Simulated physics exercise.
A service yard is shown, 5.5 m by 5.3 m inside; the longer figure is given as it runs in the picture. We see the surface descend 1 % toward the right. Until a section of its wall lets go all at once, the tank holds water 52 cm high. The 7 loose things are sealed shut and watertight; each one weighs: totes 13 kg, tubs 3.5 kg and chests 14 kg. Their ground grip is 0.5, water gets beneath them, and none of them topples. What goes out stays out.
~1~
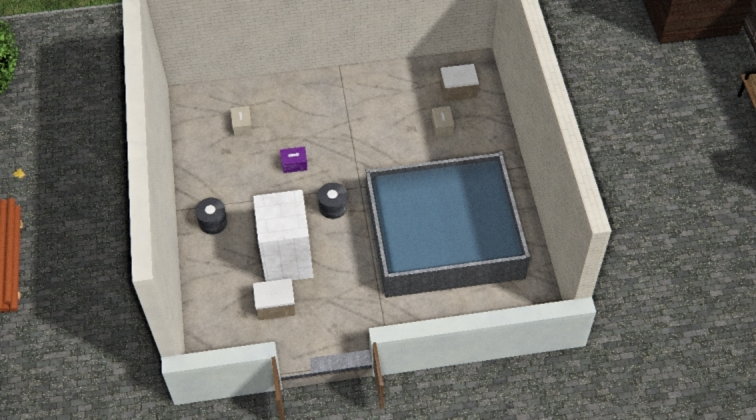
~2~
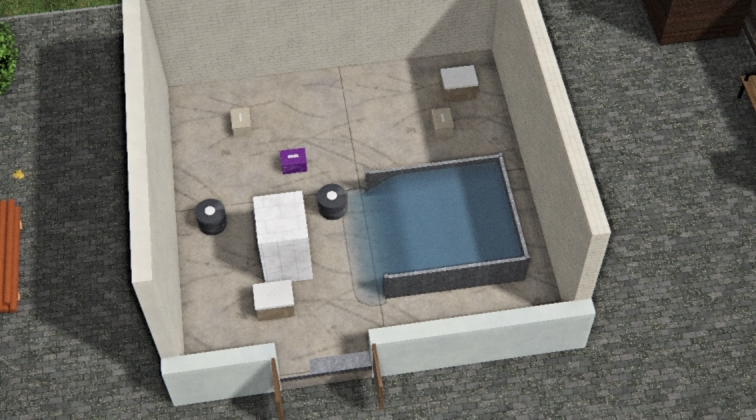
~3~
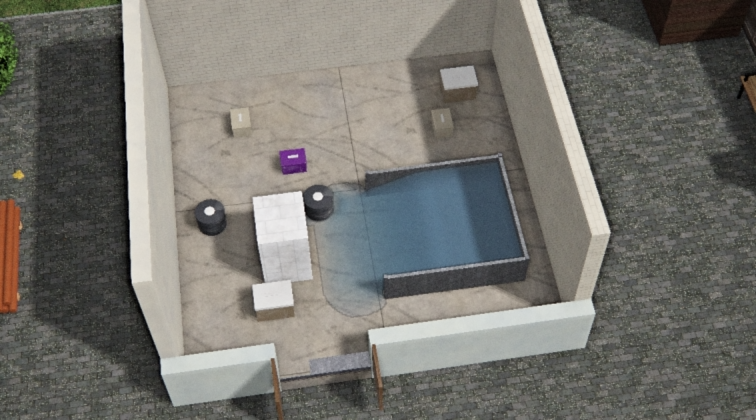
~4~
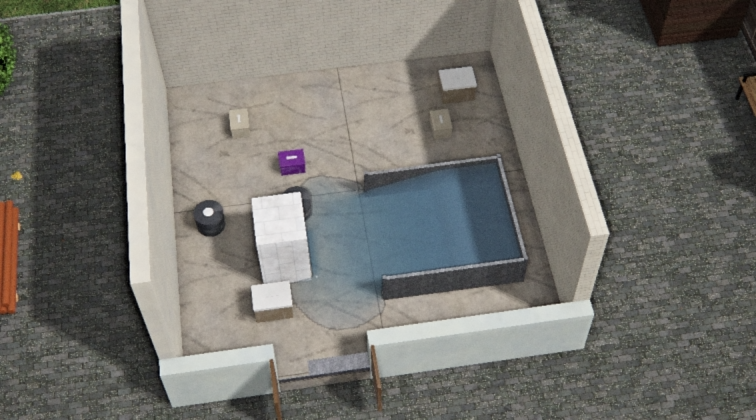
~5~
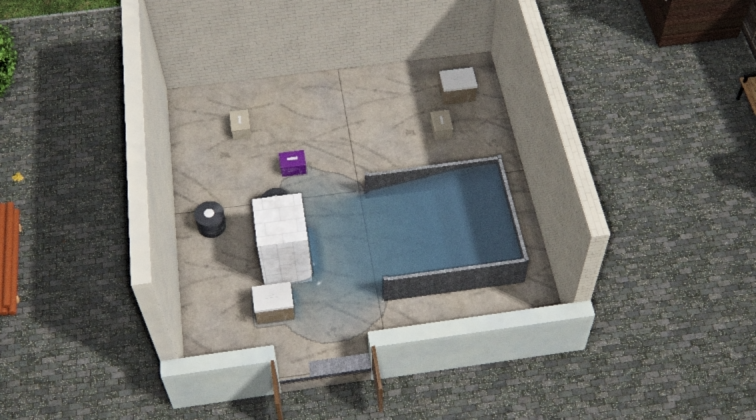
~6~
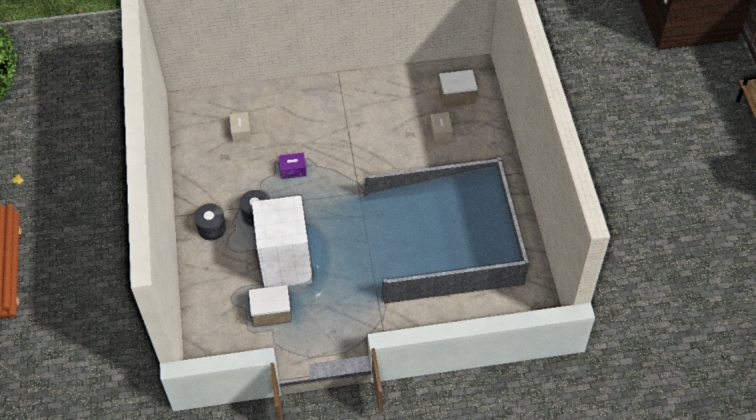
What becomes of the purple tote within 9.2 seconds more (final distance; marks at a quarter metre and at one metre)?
It ends well off its spot.
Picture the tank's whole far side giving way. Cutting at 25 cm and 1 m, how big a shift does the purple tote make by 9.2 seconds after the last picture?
I'd expect the purple tote to have moved just a bit.
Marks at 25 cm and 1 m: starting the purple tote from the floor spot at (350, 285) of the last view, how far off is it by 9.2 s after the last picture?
Observed: Object goes well off.
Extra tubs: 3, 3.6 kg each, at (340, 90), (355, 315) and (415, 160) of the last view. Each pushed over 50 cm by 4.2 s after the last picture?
Spot by spot, in turn: Exceeds it, exceeds it, falls short.
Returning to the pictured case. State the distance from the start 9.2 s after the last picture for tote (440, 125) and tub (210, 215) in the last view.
First 0 cm, then 400 cm.
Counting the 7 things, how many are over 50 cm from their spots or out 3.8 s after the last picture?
The number comes to 3.
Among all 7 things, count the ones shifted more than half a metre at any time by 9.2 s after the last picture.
6 of them.
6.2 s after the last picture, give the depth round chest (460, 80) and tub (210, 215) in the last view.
Roughly 7 and 5 cm.
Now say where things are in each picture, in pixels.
In the first frame, the purple tote at (293, 155) rests on the ground; water covers 3.7 m2; 0 of 7 have shifted.
In the second frame, the purple tote at (293, 157) rests on the ground; water covers 4.6 m2; 0 of 7 have shifted.
In the third frame, the purple tote at (293, 157) rests on the ground; 5.5 m2 under water; 1 of 7 have shifted.
In the fourth frame, the purple tote at (291, 158), on the bottom; water covers 6.5 m2; 1 of 7 have shifted.
In the fifth frame, the purple tote at (292, 159), on the bottom; water covers 7.4 m2; 1 of 7 have shifted.
In the sixth frame, the purple tote at (292, 161), on the bottom; 8.3 m2 under water; 1 of 7 have shifted.
Then, 1.2 s after the last picture the purple tote is near (286, 136), 0.5 m from its start, aground; 0 of 7 are out; 3 afloat.
Then, 3.8 s after the last picture the purple tote is near (288, 100), 1.2 m from its start, aground; 0 of 7 are out; 4 afloat.
Then, 6.2 s after the last picture the purple tote is near (402, 73), 2.5 m from its start, aground; 0 of 7 are out; 3 afloat.
Then, 9.2 s after the last picture the purple tote is near (443, 88), 2.8 m from its start, aground; 0 of 7 are out; 3 afloat.
